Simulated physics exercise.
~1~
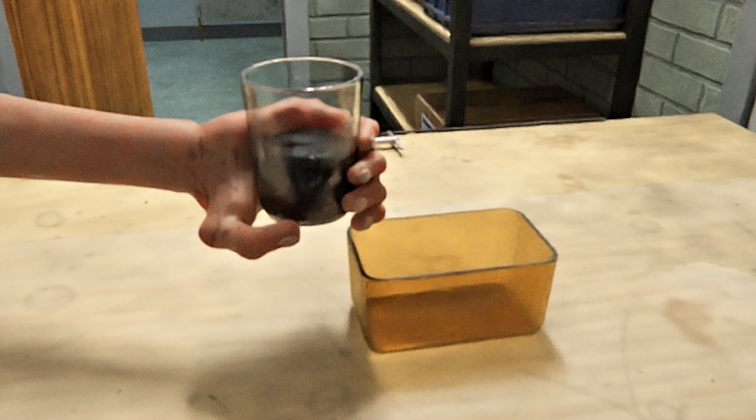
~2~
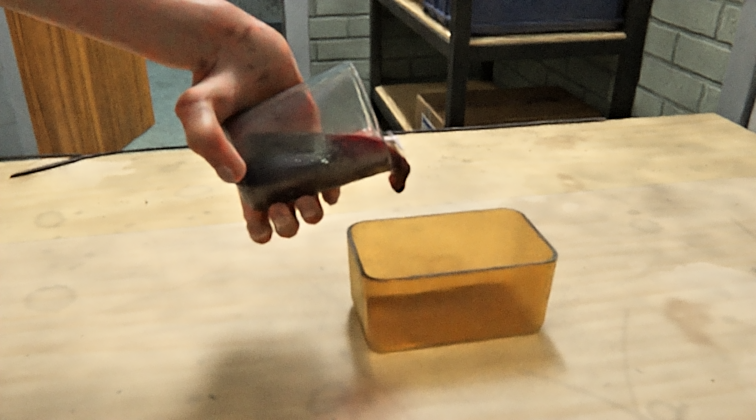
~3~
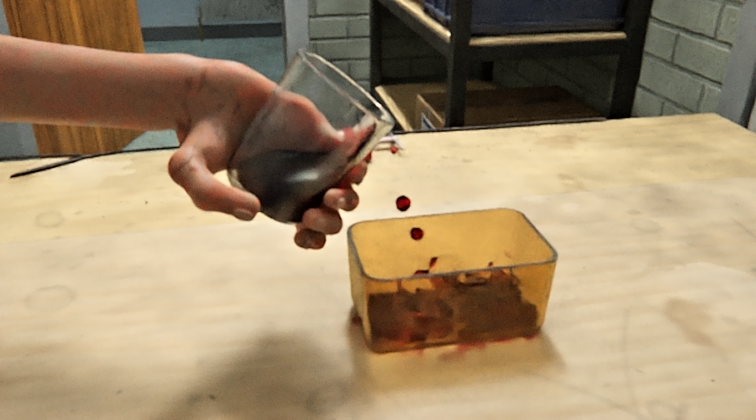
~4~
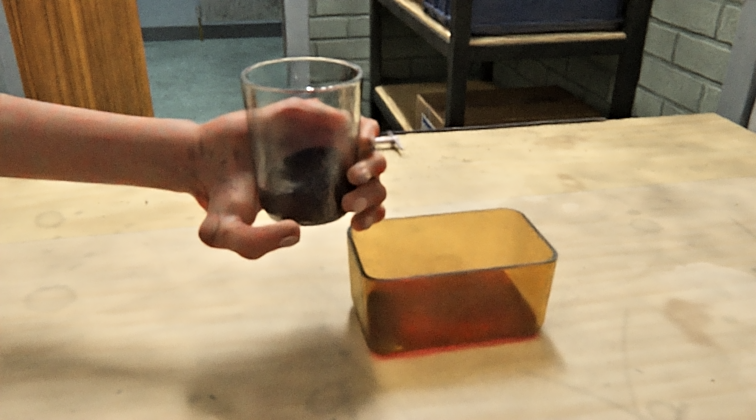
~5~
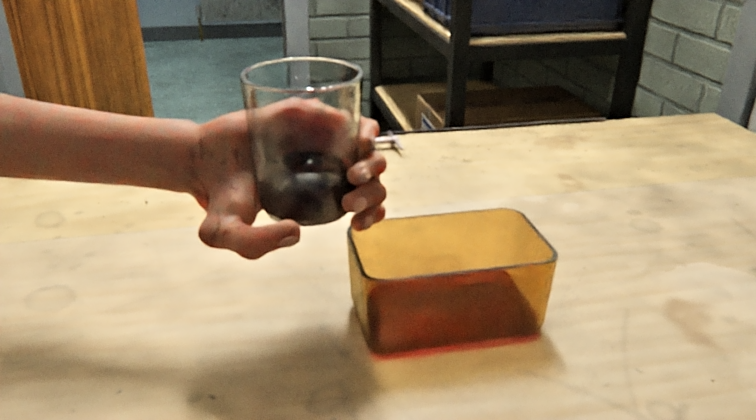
A hand reaching in from the left holds a clear tumbler of dark wine above a pale wooden table, seen from slightly above, with dark shelving and a brick wall behind. An amber, see-through oblong tub sits to the right, below the glass. The hand tips the tumbler steeply to the right, and dark red wine begins to spill from its rim. As the glass swings back, the last red drops fall and wine splashes about inside the tub. Finally the tumbler is upright again, still partly filled, and a reddish pool lies settled in the tub.
